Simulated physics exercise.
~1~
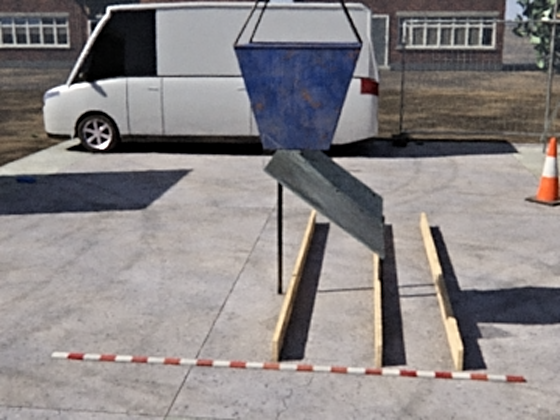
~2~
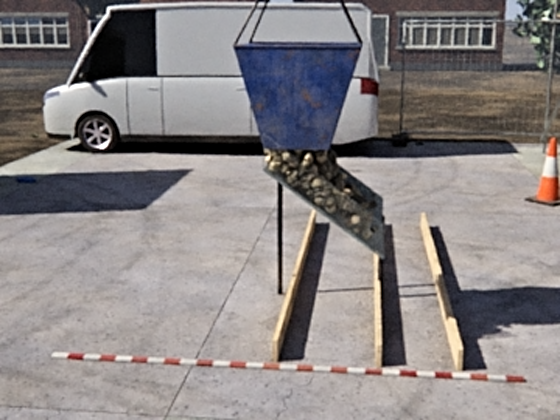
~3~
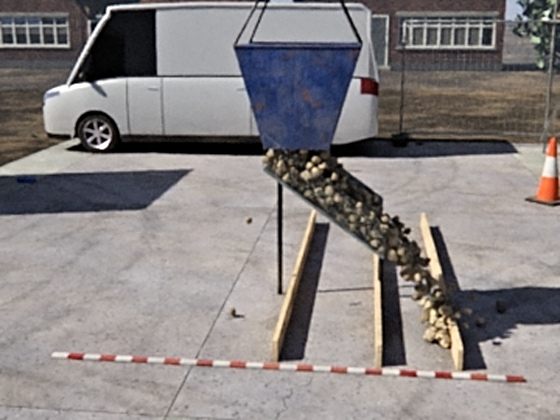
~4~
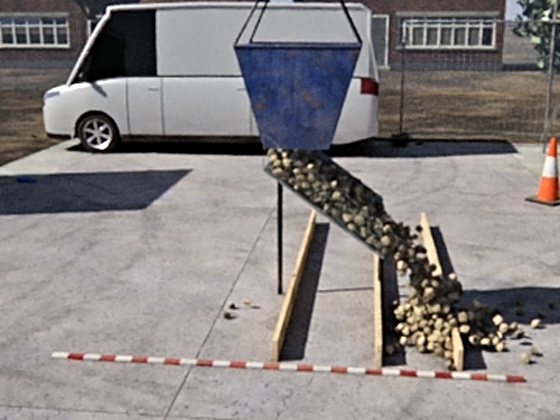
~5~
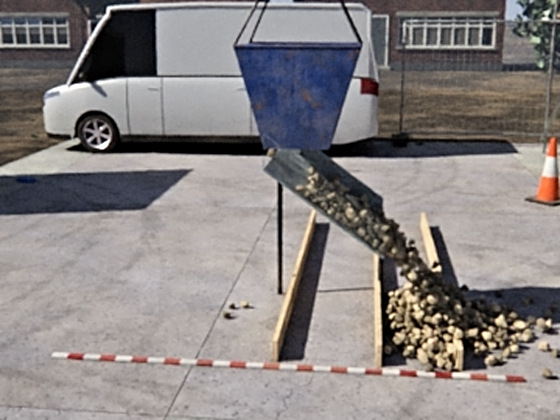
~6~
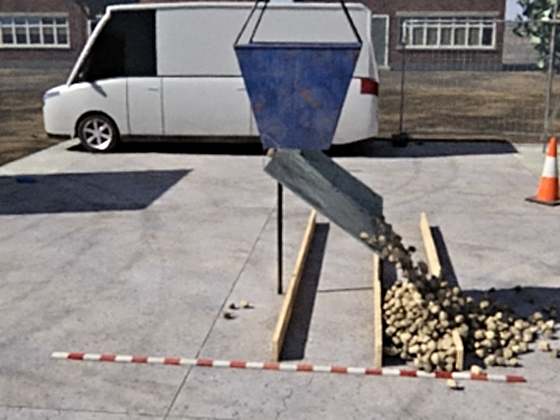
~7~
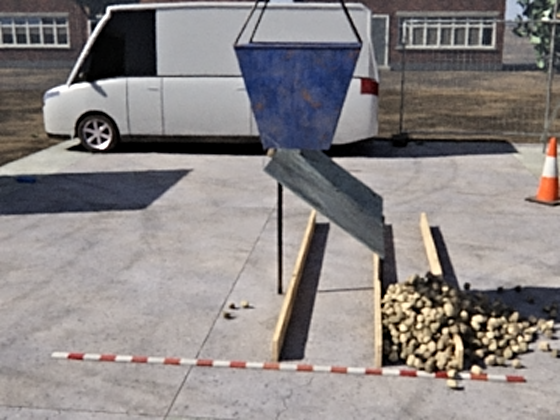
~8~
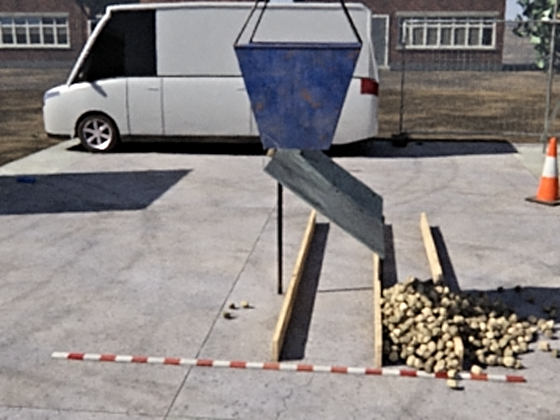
A hanging blue skip dropping stones onto a sloping steel plate, the stones sliding down right and piling around the right-hand boards.
